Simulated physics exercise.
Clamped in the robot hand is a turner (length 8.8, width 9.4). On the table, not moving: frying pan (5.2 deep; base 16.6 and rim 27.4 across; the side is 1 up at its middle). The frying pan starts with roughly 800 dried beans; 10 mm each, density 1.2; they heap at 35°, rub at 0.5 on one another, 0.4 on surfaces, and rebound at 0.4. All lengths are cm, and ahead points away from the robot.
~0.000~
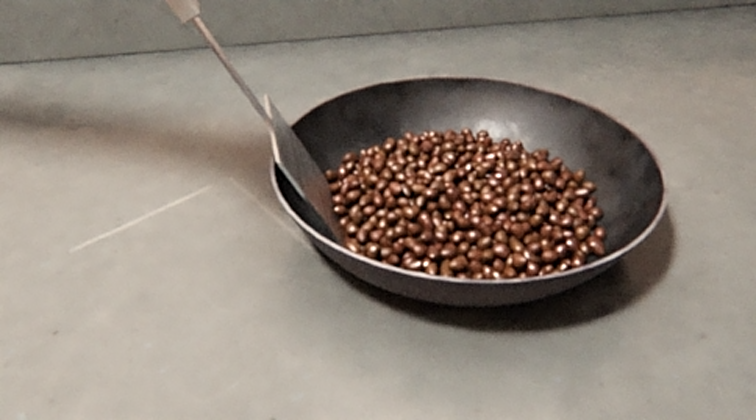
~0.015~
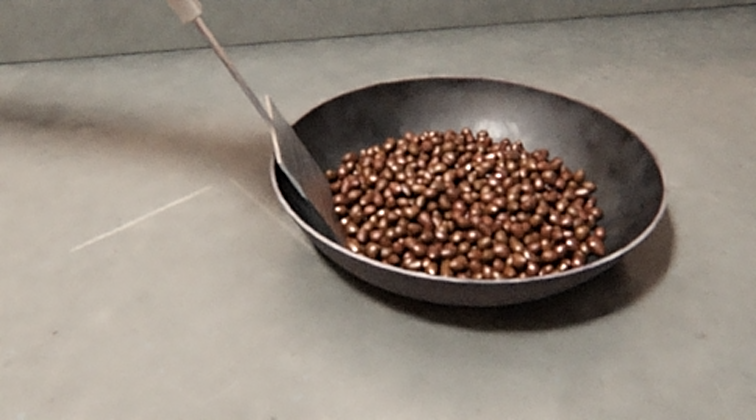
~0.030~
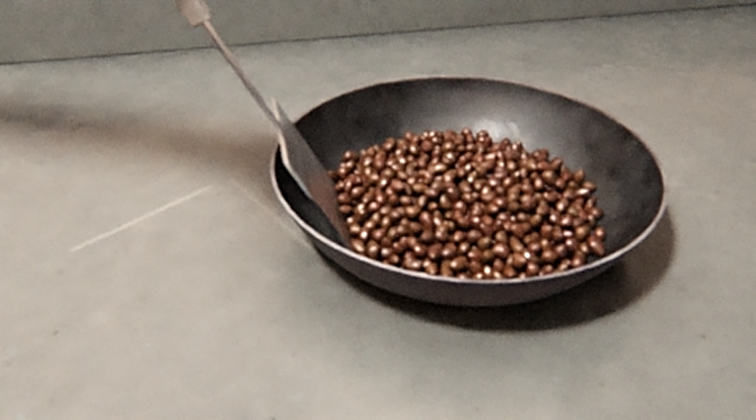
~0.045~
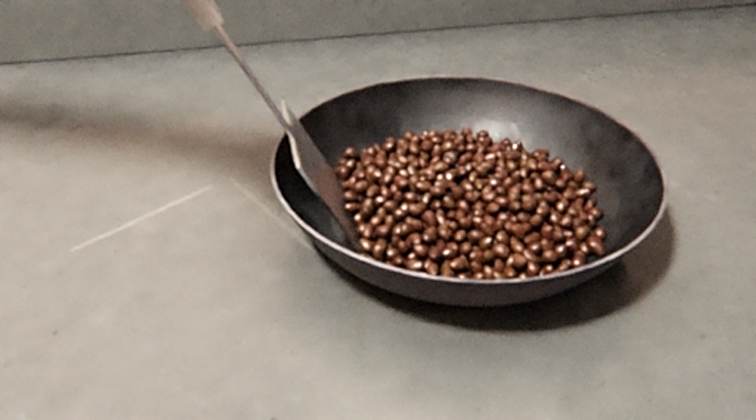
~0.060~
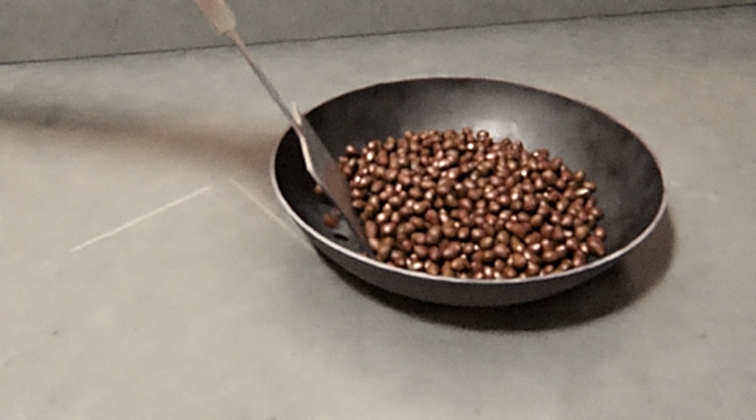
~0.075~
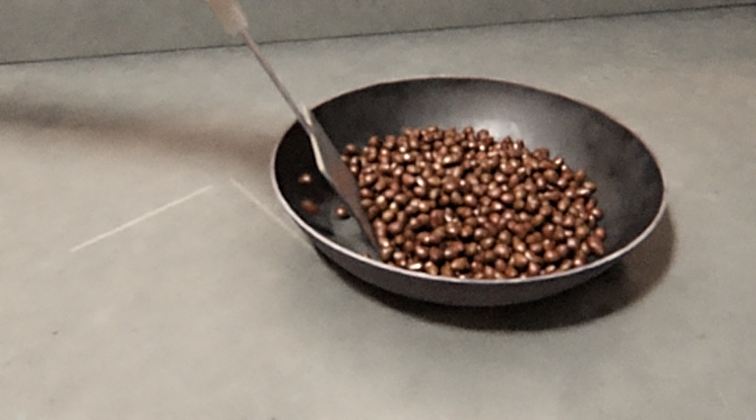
On a grey tabletop, a metal turner slid slowly rightward inside the left edge of a dark pan of shiny brown beans, nudging them slightly while a few showed behind its blade.
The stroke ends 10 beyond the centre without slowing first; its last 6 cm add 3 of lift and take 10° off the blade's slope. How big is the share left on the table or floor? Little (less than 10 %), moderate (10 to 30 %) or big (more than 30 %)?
Answer: Moderate; 10 to 30 % of the dried beans finish on the table or floor.
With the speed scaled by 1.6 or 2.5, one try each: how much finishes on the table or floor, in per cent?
Some 30 and 35 per cent.
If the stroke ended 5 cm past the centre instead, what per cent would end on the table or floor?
Then about 0 per cent.
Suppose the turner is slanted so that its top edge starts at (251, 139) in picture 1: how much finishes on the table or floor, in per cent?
Some 20 per cent.
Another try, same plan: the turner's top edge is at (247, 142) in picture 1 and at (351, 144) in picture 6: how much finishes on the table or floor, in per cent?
Some 35 per cent.
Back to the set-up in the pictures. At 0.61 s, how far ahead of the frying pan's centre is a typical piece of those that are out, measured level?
Roughly 16 cm.
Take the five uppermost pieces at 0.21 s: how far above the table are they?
Some 5 cm.
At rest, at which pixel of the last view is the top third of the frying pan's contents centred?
Near (576, 163).
After 0.21 s, sloping 63°, highest piece 6 above the table; 794 in the frying pan, 2 on the blade or in flight.
After 0.34 s, sloping 60°, highest piece 6 above the table; 794 in the frying pan, 2 on the table or floor.
After 0.61 s, sloping 53°, highest piece 7 above the table; 645 in the frying pan, 137 on the table or floor, 14 on the blade or in flight.
After 1.66 s, sloping 53°, highest piece 6 above the table; 643 in the frying pan, 153 on the table or floor.
At rest, 643 in the frying pan, 153 on the table or floor. That is 19 % on the table or floor.
